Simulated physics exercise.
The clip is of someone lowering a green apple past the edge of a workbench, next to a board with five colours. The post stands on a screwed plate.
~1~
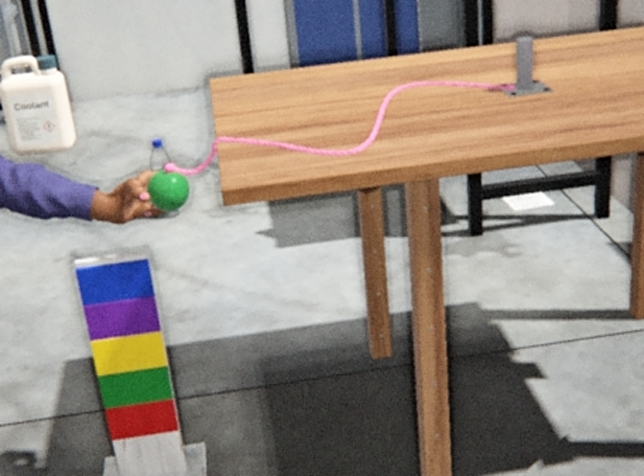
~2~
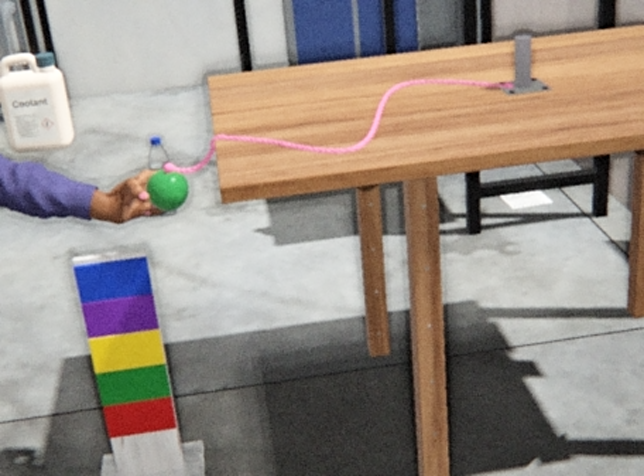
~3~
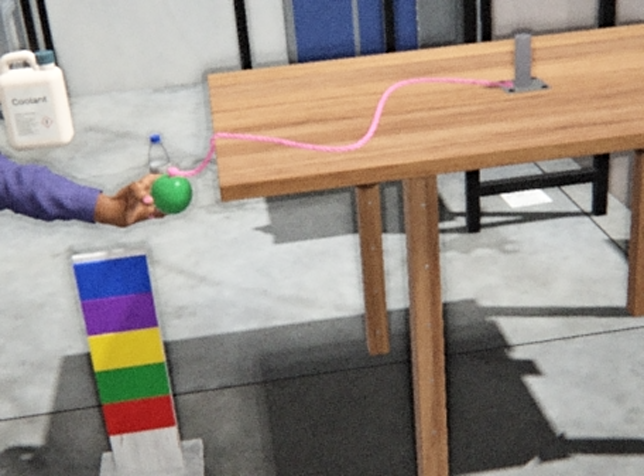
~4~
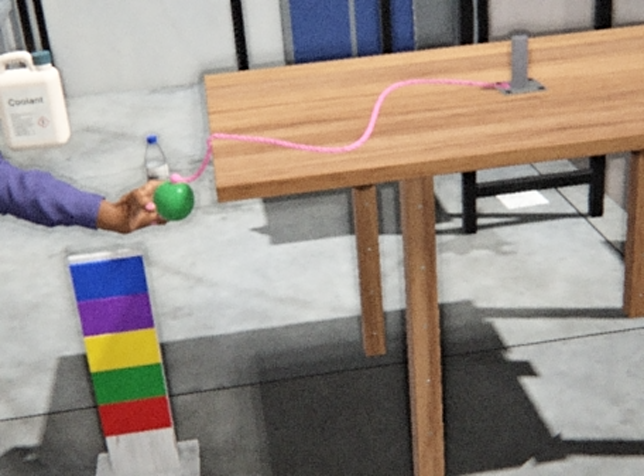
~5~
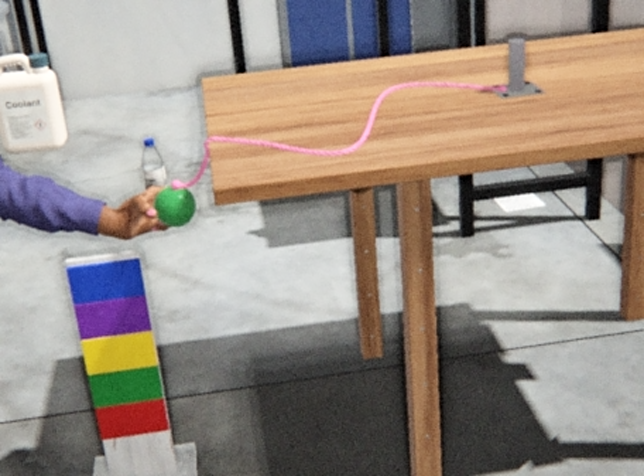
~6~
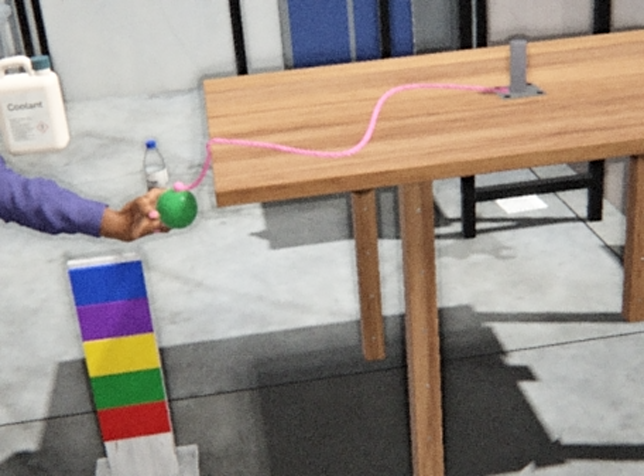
At the start, a purple-sleeved arm holds a round green object beside a wooden table, near a standing strip of coloured bands, with a pink cord running across the tabletop to a grey post. The hand then lowers the object slightly, drifting a little right, while the cord stays slack and almost unchanged.
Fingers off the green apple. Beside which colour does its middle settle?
Its centre hangs level with the green band.
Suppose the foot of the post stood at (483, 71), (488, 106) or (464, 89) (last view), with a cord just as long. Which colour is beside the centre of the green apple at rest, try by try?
Taking them in turn: Green; red; red.
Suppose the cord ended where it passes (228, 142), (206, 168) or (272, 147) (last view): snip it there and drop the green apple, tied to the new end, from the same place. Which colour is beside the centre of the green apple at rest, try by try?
Try by try: Purple; yellow; blue.
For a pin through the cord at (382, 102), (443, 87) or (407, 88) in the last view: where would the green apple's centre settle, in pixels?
Near (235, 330), (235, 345) and (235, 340).
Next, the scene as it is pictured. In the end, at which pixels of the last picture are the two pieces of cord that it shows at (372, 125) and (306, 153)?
At (273, 126), then (216, 196).
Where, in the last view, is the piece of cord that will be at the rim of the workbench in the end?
That spot is around (359, 148).
Early on, apple near (198, 326); level with purple.
Midway, apple near (251, 363); level with green.
Near the end, apple near (234, 364); level with green.
Finally, apple near (241, 364); level with green. Its middle rests at the green band.
